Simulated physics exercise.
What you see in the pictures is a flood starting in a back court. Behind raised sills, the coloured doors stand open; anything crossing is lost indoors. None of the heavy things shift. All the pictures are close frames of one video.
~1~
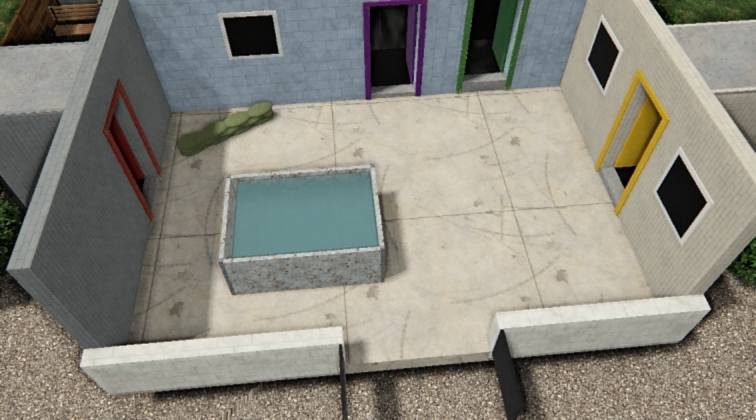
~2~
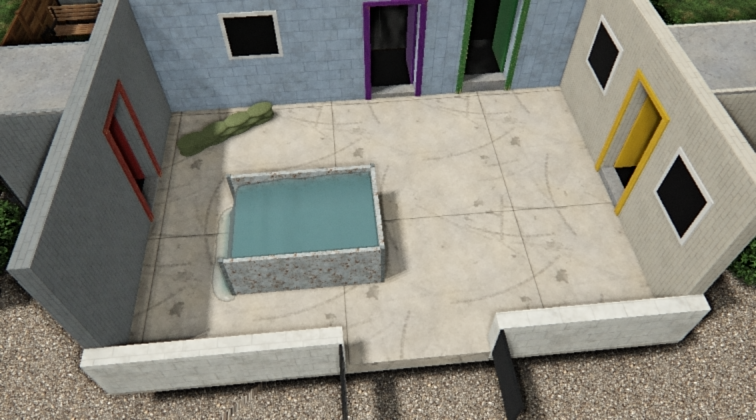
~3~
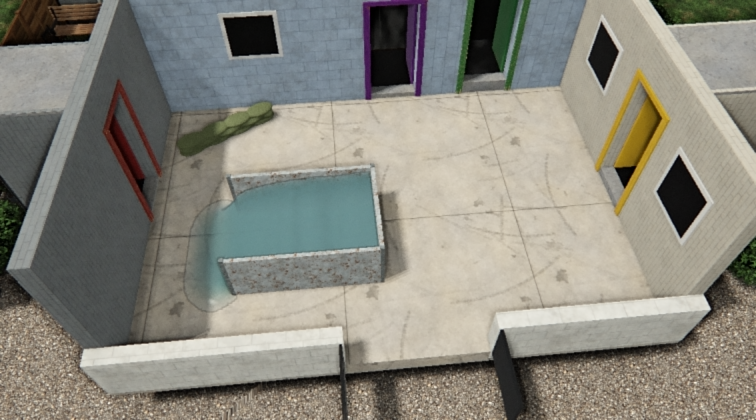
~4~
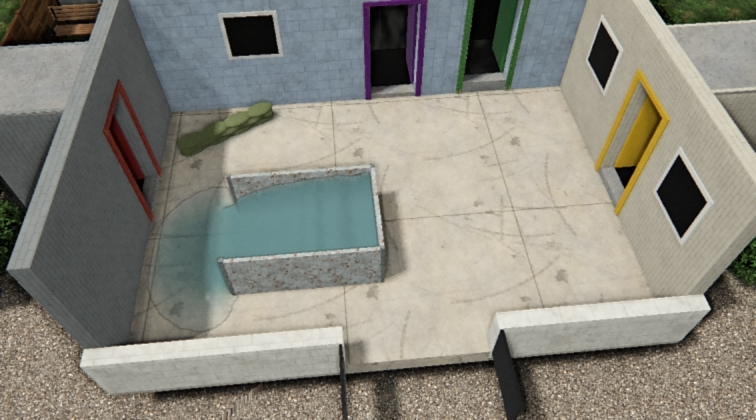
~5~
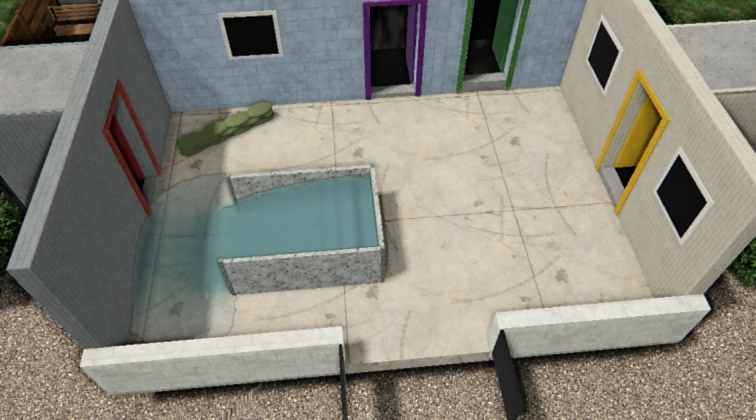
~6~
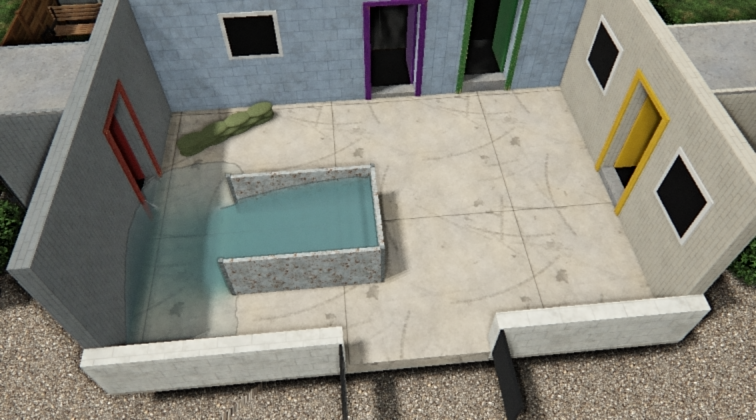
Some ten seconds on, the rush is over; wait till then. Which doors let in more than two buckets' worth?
Outcome: The green door gets two buckets or less inside; the red door gets more than two buckets inside; the purple door gets two buckets or less inside; the yellow door gets two buckets or less inside.
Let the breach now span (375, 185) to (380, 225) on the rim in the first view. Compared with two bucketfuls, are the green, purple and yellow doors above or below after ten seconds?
As I see it, the green door undershoots, while the purple door undershoots and the yellow door overshoots.
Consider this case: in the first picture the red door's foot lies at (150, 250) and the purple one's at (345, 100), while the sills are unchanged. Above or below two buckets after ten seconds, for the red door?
I reckon the red door tops it.
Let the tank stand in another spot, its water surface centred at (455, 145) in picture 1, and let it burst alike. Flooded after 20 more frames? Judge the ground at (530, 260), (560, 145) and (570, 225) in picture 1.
Parched, parched, parched.
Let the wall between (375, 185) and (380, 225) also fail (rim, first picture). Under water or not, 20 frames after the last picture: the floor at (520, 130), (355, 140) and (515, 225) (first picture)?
Submerged, unwetted, submerged.
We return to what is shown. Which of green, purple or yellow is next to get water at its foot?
That's the purple one.
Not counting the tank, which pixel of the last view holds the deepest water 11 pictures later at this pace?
It will be deepest around (124, 369).
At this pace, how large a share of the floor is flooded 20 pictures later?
About 50 in a hundred.
A moment on, water covers 15 % of the floor; the green door not reached, the red door over two buckets in, the purple door not reached, the yellow door not reached.
Next, water covers 25 % of the floor; the green door not reached, the red door far over two buckets in, the purple door not reached, the yellow door not reached.
Then, water covers 50 % of the floor; the green door not reached, the red door far over two buckets in, the purple door wet at the sill, nothing in, the yellow door not reached.
Later, water covers 85 % of the floor; the green door wet at the sill, nothing in, the red door far over two buckets in, the purple door wet at the sill, nothing in, the yellow door wet at the sill, nothing in.
In the end, water covers 95 % of the floor; the green door wet at the sill, nothing in, the red door far over two buckets in, the purple door wet at the sill, nothing in, the yellow door wet at the sill, nothing in.
